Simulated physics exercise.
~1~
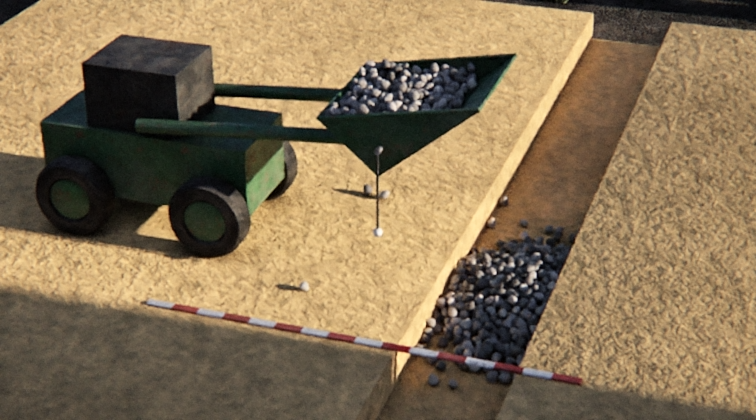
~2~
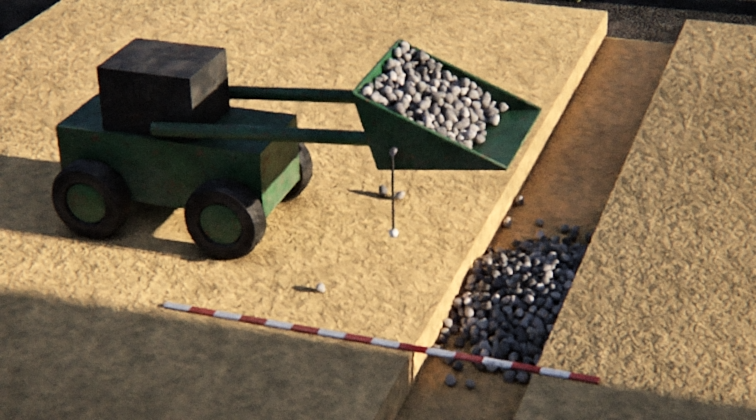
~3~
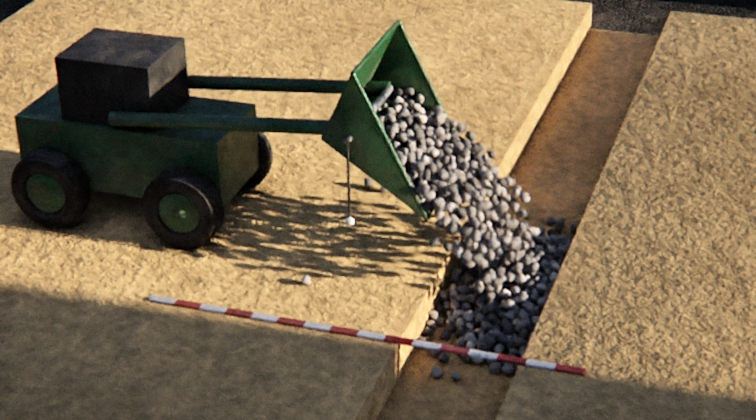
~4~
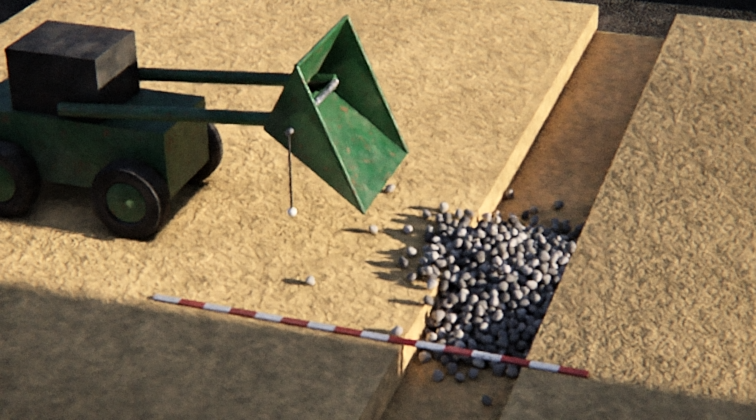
On sandy ground beside a straight-sided trench partly filled with loose stones, a green loader tips its raised bucket forward and rolls back to the left, pouring grey stones onto the earlier heap, leaving the bucket empty and some stones lying on the near edge.
